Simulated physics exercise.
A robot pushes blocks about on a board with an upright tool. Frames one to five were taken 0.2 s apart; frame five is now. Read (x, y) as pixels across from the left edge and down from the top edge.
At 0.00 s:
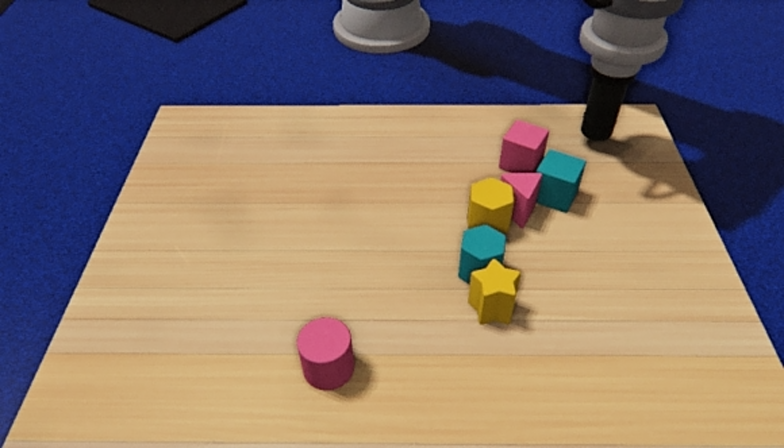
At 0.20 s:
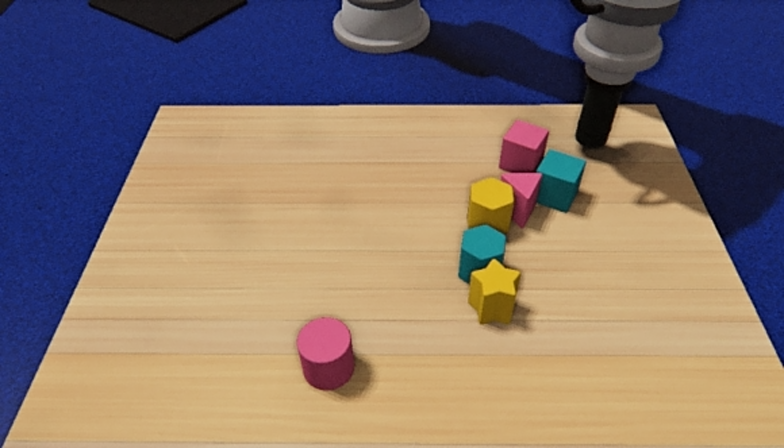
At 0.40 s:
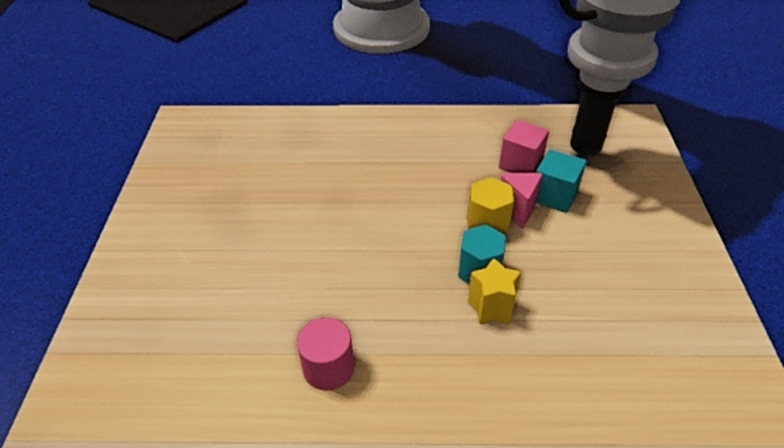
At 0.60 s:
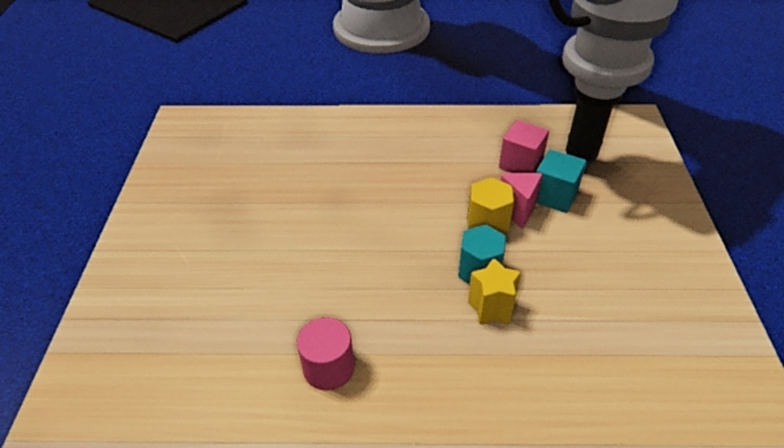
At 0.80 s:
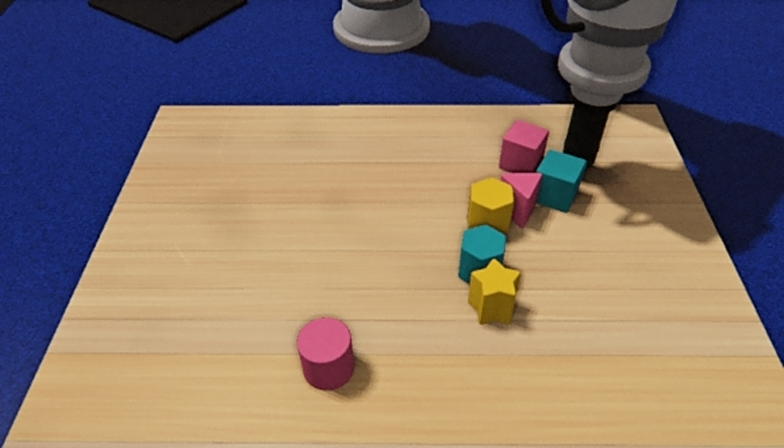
On a wooden board, a robot's upright black tool inches down and slightly left near a turquoise cube while all blocks stay still.
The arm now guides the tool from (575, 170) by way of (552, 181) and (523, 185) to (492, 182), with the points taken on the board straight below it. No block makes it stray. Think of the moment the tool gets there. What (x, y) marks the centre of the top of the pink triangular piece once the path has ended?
I think it will end close to (524, 201).
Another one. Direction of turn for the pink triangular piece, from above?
The answer is clockwise.
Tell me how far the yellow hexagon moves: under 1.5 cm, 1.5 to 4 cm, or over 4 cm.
Its final spot will lie within 1.5 cm of the current one.
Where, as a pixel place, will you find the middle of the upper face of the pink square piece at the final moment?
Most likely (508, 130).
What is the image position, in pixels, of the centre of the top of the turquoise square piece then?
That would be at about pixel (545, 179).
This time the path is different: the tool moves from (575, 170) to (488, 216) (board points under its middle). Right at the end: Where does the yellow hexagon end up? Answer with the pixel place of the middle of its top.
I think it will end close to (467, 206).
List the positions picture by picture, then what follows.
In the first frame, tool's lower end (596, 132); yellow hexagon (492, 192); pink triangular piece (524, 181); pink square piece (527, 133); turquoise square piece (562, 165).
In the second frame, tool (591, 139); blocks still.
In the third frame, tool (586, 146); blocks still.
In the fourth frame, tool (582, 153); blocks still.
In the fifth frame, tool (578, 160); yellow hexagon (492, 192); pink triangular piece (524, 181); pink square piece (527, 133); turquoise square piece (562, 165).
On the path given first. Halfway along, tool (539, 174); yellow hexagon (489, 193); pink triangular piece (524, 200), turned 40° clockwise; pink square piece (521, 133), turned 20° clockwise; turquoise square piece (546, 178), turned 35° anticlockwise.
At the end, tool (494, 172); yellow hexagon (489, 193); pink triangular piece (524, 201), turned 40° clockwise; pink square piece (508, 130), turned 65° clockwise; turquoise square piece (545, 179), turned 35° anticlockwise.
